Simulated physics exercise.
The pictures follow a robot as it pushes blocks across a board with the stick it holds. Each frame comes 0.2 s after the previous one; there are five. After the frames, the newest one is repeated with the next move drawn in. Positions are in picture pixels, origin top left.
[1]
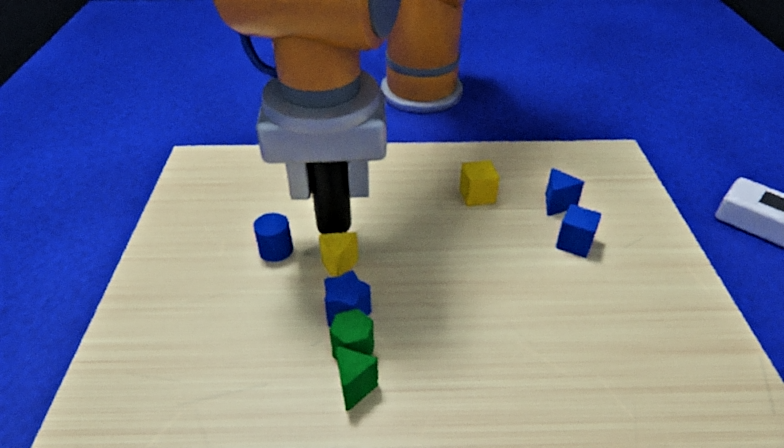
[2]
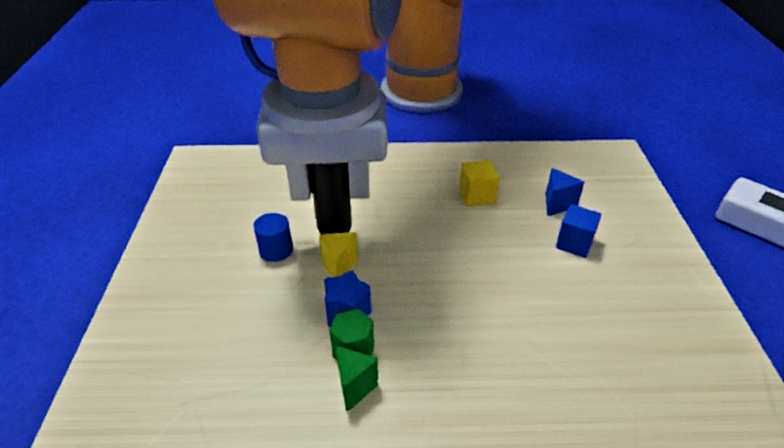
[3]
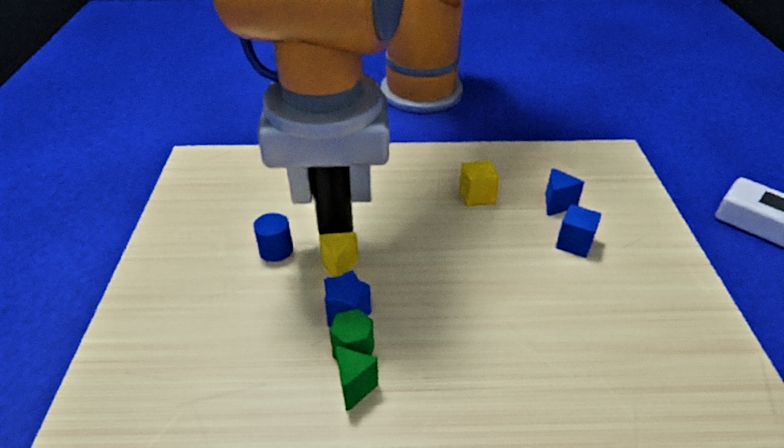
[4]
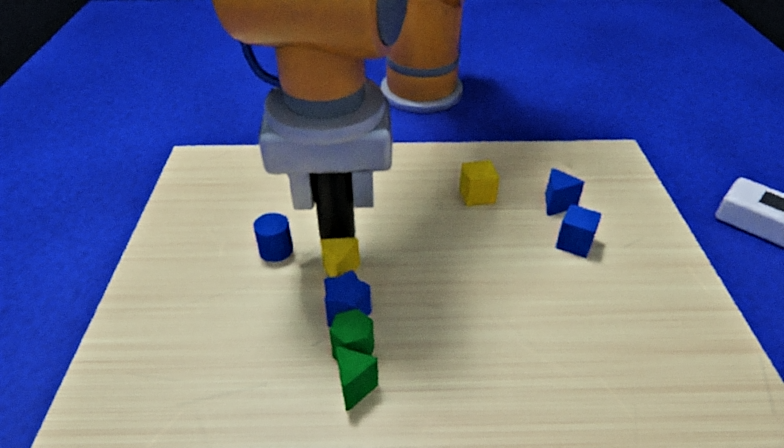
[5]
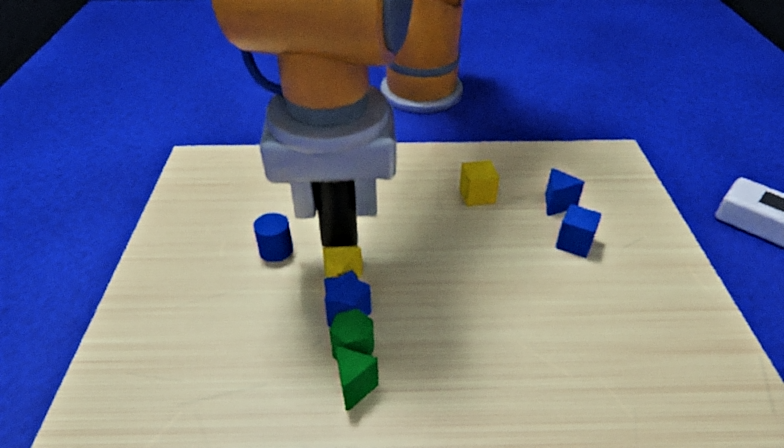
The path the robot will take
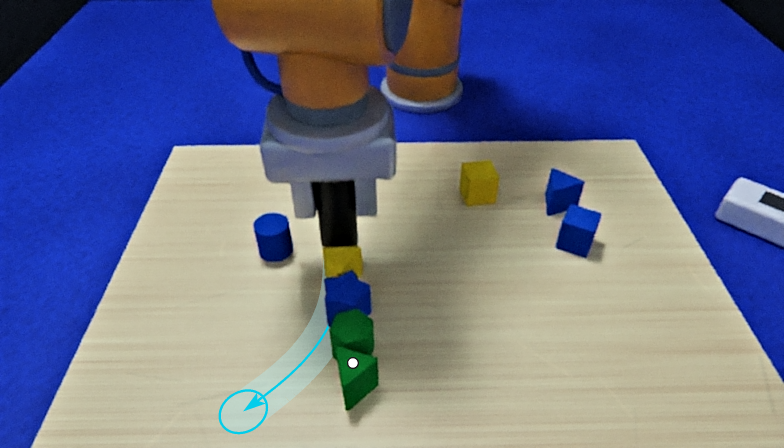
A robot arm holding a black stick moved slightly forward, nudging a small yellow block a little closer to the blue block in front of it, while the other blocks on the board stayed still.
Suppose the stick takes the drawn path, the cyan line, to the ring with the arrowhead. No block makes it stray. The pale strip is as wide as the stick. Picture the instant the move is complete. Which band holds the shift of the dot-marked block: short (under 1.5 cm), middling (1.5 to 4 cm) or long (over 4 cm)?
Medium: 1.5 to 4 cm.
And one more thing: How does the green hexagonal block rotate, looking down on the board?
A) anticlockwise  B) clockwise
That would be B.
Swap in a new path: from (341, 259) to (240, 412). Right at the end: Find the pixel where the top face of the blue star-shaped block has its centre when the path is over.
So, by the moment the path ends, you'll find the top centre of the blue star-shaped block at (346, 309).
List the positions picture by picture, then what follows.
The first picture shows lower end of the stick at (334, 226), tops of blocks, yellow triangular piece at (337, 241), blue star-shaped block at (345, 287), green hexagonal block at (351, 325), green triangular piece at (353, 363).
The second picture shows stick at (335, 227), blocks as before.
The third picture shows stick at (336, 231), blocks as before.
The fourth picture shows stick at (338, 236), yellow triangular piece at (338, 246).
The fifth picture shows stick at (340, 244), yellow triangular piece at (341, 255), blue star-shaped block at (345, 287), green hexagonal block at (351, 325), green triangular piece at (353, 363).
The drawn path runs from (341, 259) through (336, 308) and (304, 361) to (243, 411); the dot is on the green triangular piece.
The first path, step by step. One third of the way, stick at (334, 293); yellow triangular piece at (336, 308); blue star-shaped block at (363, 327), turned 40° anticlockwise; green hexagonal block at (372, 364), turned 40° clockwise; green triangular piece at (357, 394).
Two thirds of the way, stick at (301, 347); yellow triangular piece at (320, 360), turned 45° anticlockwise; blue star-shaped block at (366, 331), turned 50° anticlockwise; green hexagonal block at (378, 369), turned 45° clockwise; green triangular piece at (358, 397).
At the end, stick at (239, 397); yellow triangular piece at (320, 362), turned 50° anticlockwise; blue star-shaped block at (366, 331), turned 50° anticlockwise; green hexagonal block at (378, 369), turned 45° clockwise; green triangular piece at (358, 397).
